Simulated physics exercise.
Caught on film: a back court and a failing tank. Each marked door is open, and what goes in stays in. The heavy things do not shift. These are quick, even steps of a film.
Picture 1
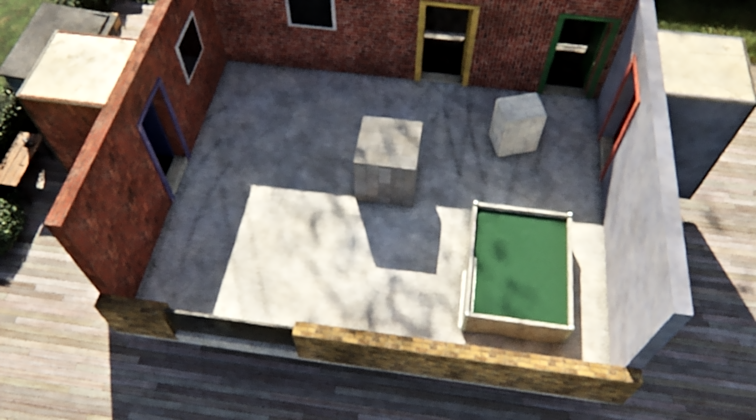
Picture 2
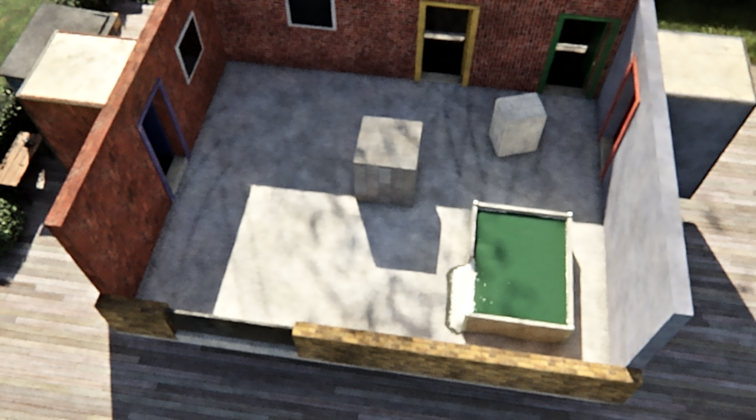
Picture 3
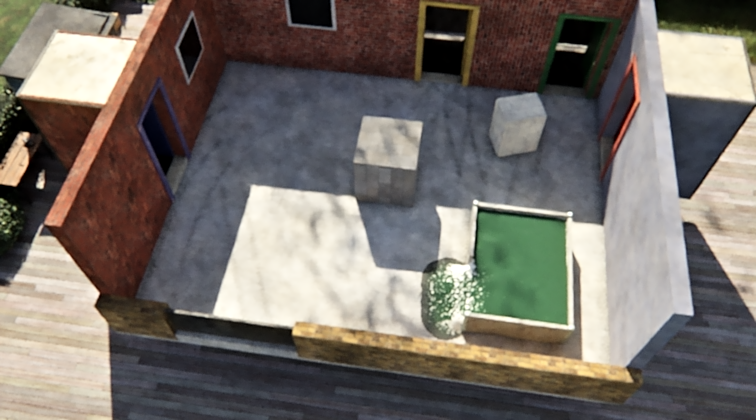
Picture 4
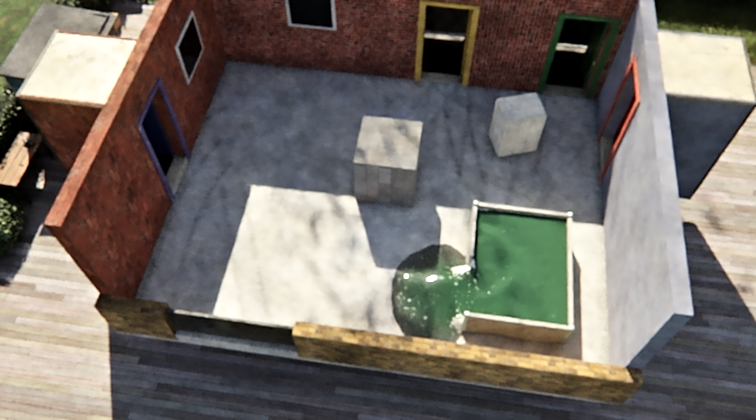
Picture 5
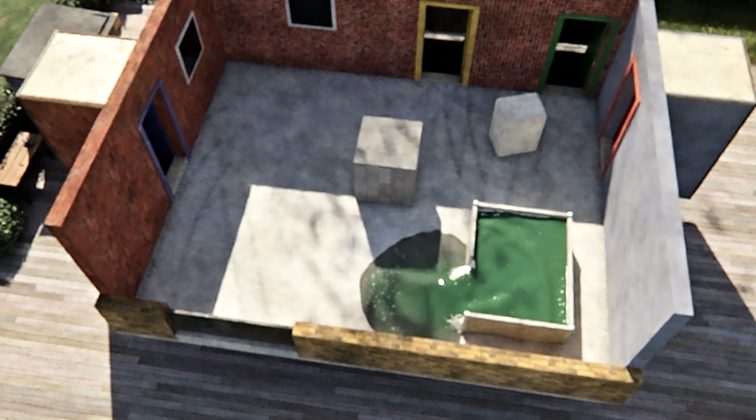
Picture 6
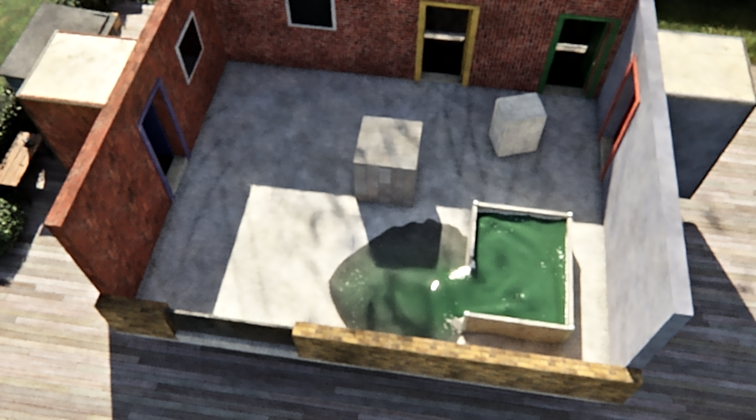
The clip opens on a roofless brick-walled court where green water lies still in an open tank at the lower right. Water then bursts from the tank's left side in a pale, foamy gush, and spreads leftward over the floor as a widening green pool, while the surface inside the tank ripples.
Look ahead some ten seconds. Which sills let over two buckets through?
One by one: The green door admits no more than that; the blue door admits no more than that; the red door admits no more than that; the yellow door admits no more than that.
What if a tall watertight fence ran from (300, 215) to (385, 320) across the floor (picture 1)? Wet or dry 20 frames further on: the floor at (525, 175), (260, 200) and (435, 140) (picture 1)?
As listed: Dry, flooded, dry.
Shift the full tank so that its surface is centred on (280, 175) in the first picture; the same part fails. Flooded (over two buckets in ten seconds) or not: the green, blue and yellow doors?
One by one: The green one stays under; the blue one passes that mark; the yellow one lets less in.
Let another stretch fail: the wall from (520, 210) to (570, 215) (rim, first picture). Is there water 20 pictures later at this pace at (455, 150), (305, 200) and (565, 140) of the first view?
In that order: Flooded, not flooded, wet.
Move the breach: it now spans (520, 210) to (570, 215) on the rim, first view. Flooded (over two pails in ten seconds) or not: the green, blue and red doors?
The green one takes more; the blue one stays under; the red one holds.
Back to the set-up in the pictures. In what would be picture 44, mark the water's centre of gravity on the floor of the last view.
Roughly at (308, 226).
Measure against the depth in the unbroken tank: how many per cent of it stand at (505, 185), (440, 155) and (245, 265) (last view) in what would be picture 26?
In that order: 0, 0 and 10 per cent.
A moment on, water covers 20 % of the floor; the green door not reached, the blue door not reached, the red door not reached, the yellow door not reached.
Next, water covers 35 % of the floor; the green door not reached, the blue door not reached, the red door not reached, the yellow door not reached.
Then, water covers 40 % of the floor; the green door not reached, the blue door wet at the sill, nothing in, the red door not reached, the yellow door not reached.
Later, water covers 55 % of the floor; the green door not reached, the blue door wet at the sill, nothing in, the red door not reached, the yellow door not reached.
In the end, water covers 75 % of the floor; the green door not reached, the blue door wet at the sill, nothing in, the red door not reached, the yellow door wet at the sill, nothing in.
